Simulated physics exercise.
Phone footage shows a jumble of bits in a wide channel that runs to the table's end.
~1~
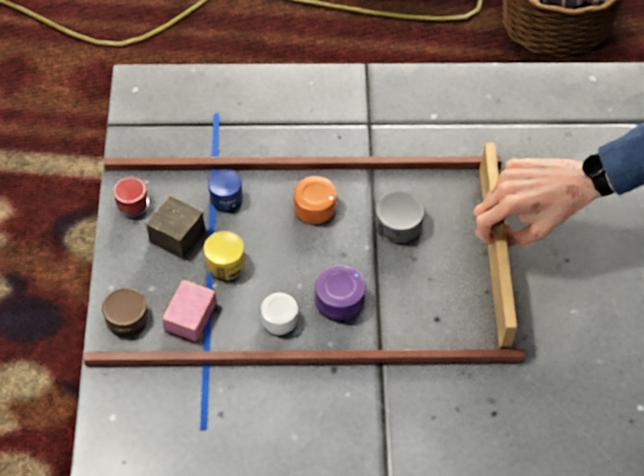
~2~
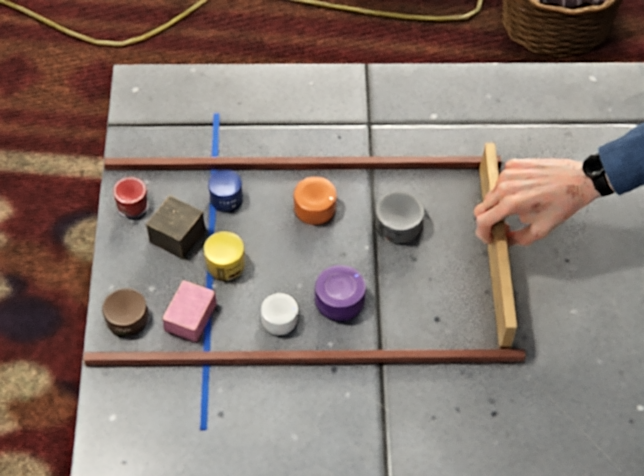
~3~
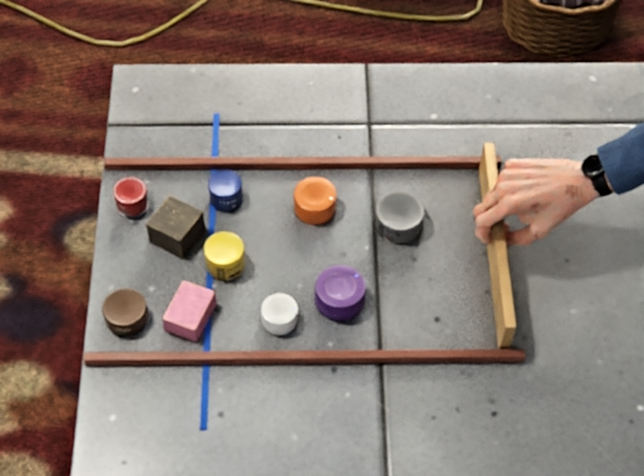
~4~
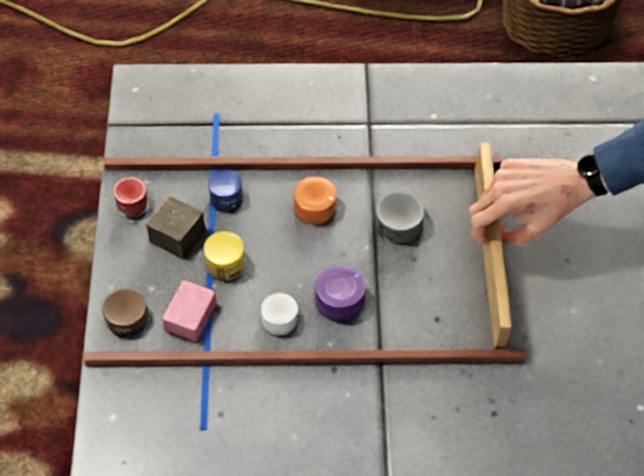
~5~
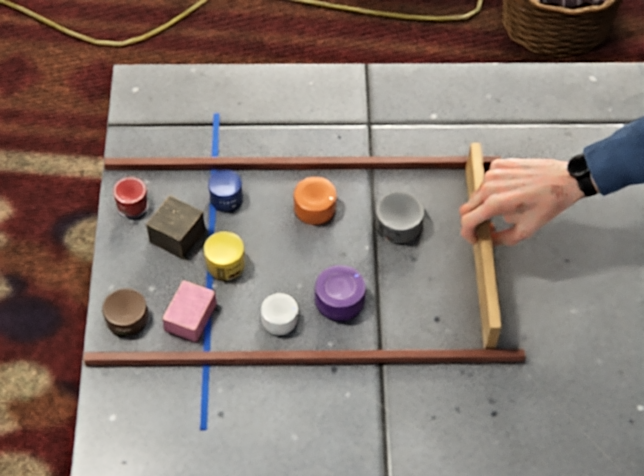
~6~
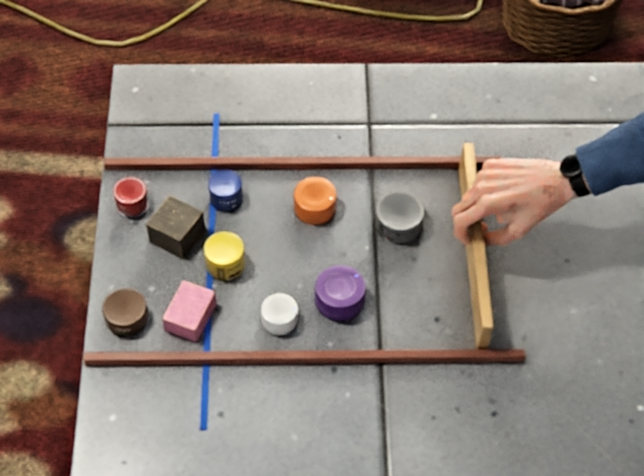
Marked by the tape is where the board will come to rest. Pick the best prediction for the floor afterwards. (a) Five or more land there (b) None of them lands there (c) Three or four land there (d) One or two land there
b, none of them lands there.
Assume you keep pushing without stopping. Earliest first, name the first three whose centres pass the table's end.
Those would be the brown tub, the red tin and the black block, in that order.
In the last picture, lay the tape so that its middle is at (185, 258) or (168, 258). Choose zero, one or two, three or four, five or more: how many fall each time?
Well, the first gives just one or two and the second gives one or two.
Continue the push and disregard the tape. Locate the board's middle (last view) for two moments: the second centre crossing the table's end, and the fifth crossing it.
Roughly (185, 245) for the earlier crossing, roughly (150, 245) for the later one.
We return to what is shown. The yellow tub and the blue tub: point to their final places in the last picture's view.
About (176, 255), and the other about (155, 192).
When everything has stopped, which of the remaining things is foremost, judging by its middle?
Nearest at the end: The brown tub.
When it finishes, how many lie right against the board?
Contact count: 4.
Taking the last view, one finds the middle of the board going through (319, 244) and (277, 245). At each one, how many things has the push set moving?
The count reaches 4 first and 5 second.
A little later, none off yet; red tin at rest near (131, 198); brown tub at rest near (126, 312); black block at rest near (176, 227).
When it is over, the number that fall off is zero.
